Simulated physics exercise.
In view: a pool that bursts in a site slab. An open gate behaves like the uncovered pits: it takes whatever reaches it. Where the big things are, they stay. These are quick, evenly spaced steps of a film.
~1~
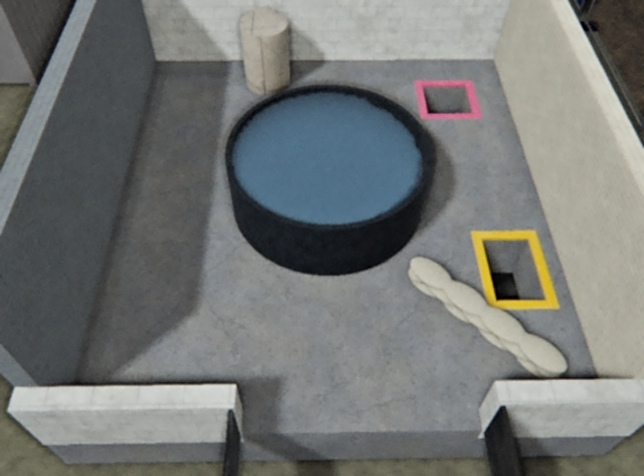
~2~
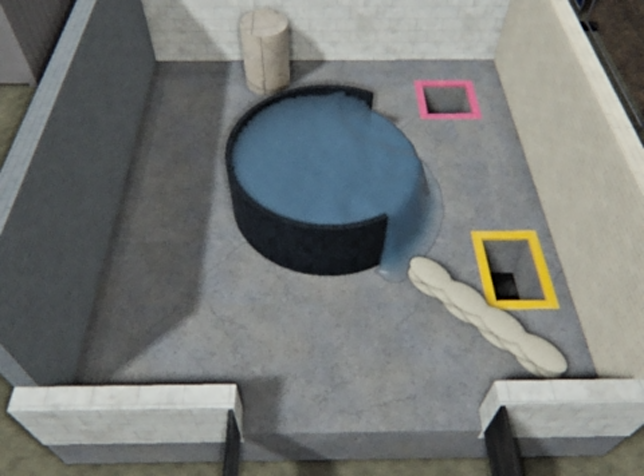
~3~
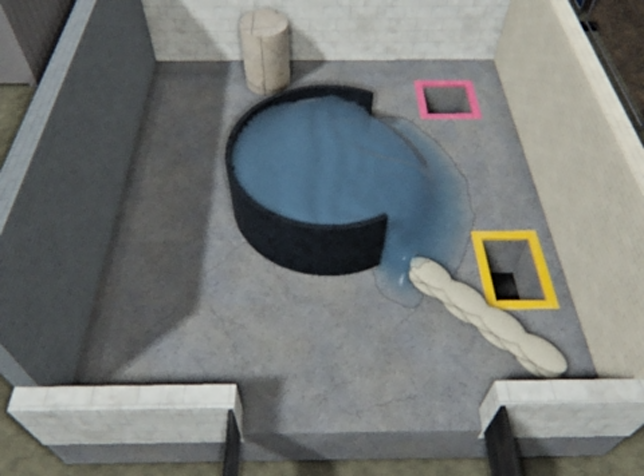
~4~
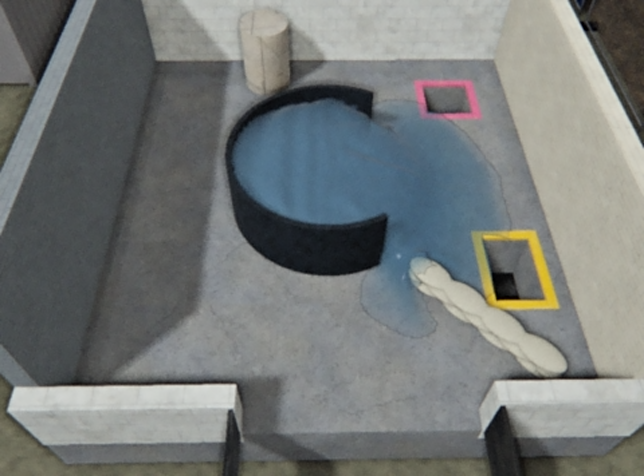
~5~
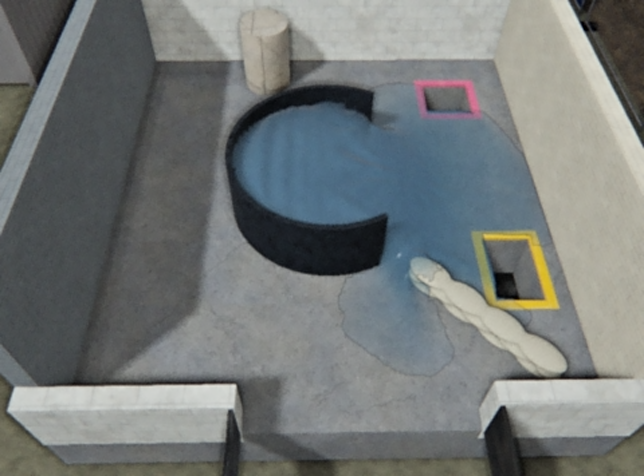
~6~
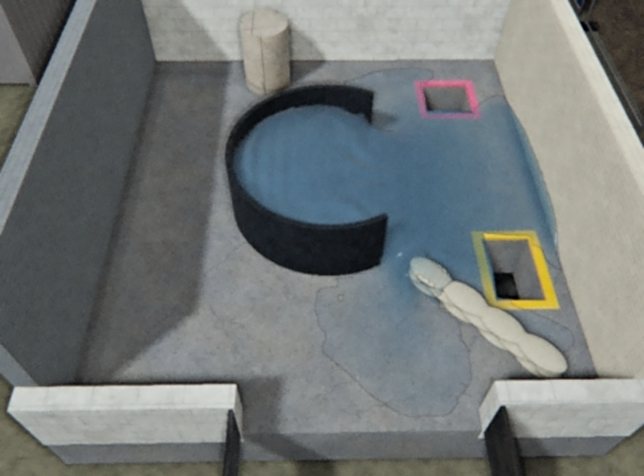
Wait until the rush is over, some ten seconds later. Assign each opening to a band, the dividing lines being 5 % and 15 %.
My prediction: The gate drains a share short of five per cent; the pink pit drains a share exceeding fifteen per cent; the yellow pit drains a share exceeding fifteen per cent.
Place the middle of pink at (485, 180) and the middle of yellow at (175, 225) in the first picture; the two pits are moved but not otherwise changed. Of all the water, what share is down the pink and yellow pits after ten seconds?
Roughly, in per cent: Pink 45, yellow 10.
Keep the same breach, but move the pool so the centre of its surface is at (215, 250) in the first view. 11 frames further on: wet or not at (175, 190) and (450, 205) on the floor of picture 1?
In the order given, untouched and swamped.
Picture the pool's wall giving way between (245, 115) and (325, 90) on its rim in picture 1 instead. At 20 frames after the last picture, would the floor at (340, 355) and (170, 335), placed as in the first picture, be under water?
First spot spared, second spot submerged.
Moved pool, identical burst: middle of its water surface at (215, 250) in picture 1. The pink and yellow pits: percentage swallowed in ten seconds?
Ten seconds on: Pink pit 20 percent, yellow pit 25 percent.
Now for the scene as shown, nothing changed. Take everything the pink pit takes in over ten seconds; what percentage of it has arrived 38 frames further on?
About 85 per cent.
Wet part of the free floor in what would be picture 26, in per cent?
I'd put it at roughly 55 per cent.
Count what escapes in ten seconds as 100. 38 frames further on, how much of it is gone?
Close to 90 out of every hundred.
A moment on, water covers 40 % of the floor; the gate 1 %, the pink pit 4 %, the yellow pit 10 %.
Next, water covers 35 % of the floor; the gate 2 %, the pink pit 8 %, the yellow pit 19 %.
Then, water covers 55 % of the floor; the gate 2 %, the pink pit 16 %, the yellow pit 29 %.
Later, water covers 85 % of the floor; the gate 3 %, the pink pit 23 %, the yellow pit 37 %.
In the end, water covers 95 % of the floor; the gate 3 %, the pink pit 27 %, the yellow pit 42 %.
